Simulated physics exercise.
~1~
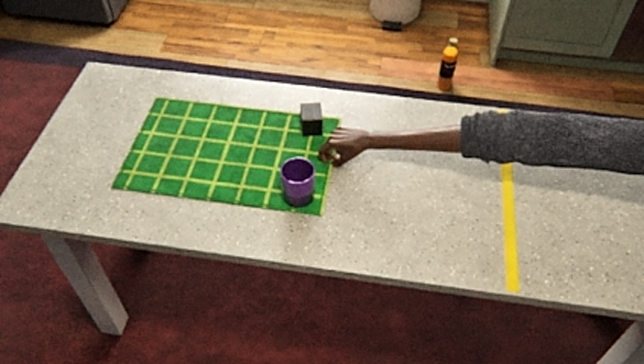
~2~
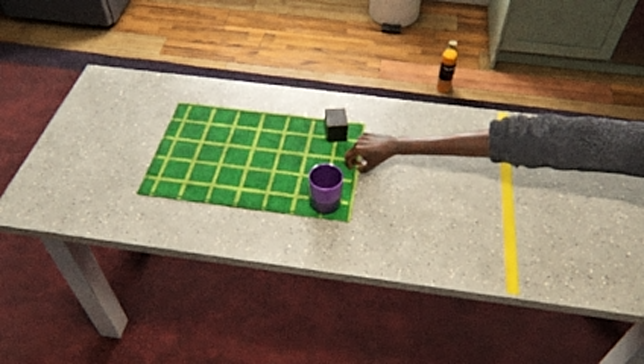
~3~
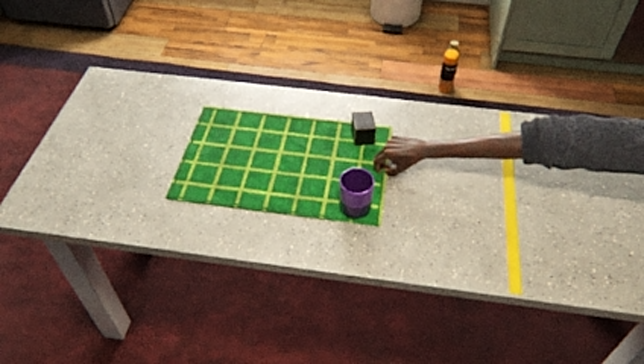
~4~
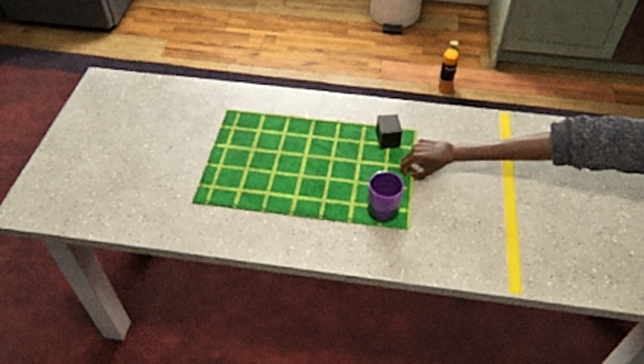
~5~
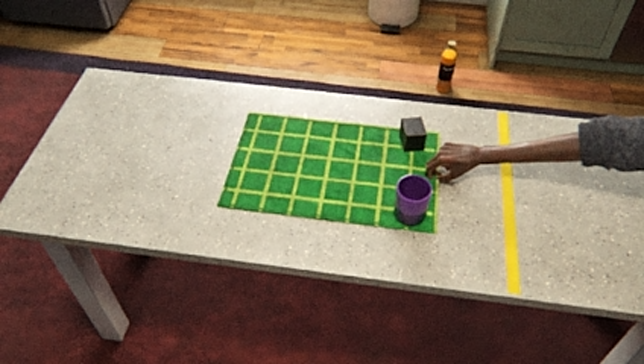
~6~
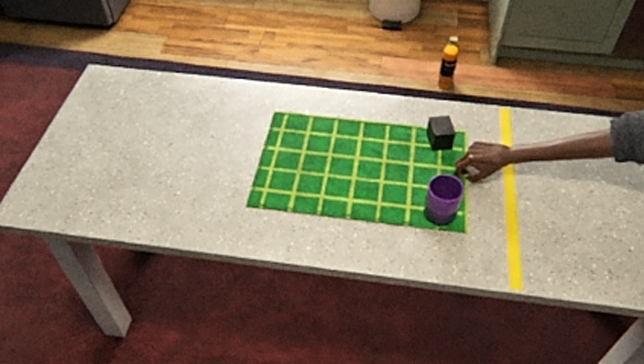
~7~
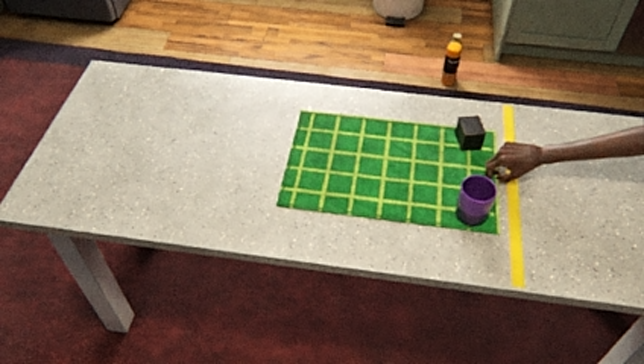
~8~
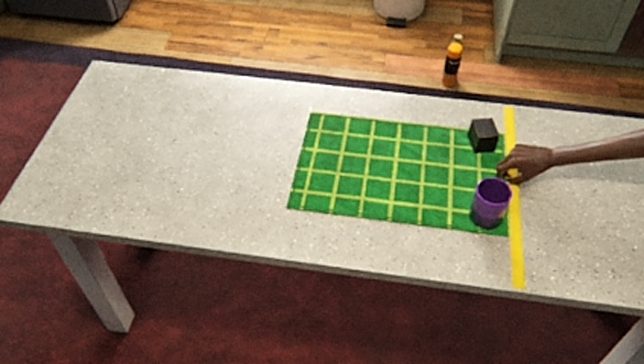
In the video, a hand pulls a green gridded cloth carrying a black block and a purple mug rightward across a pale table towards a strip of yellow tape, until the cloth's edge reaches the tape with both objects still upright on the cloth.
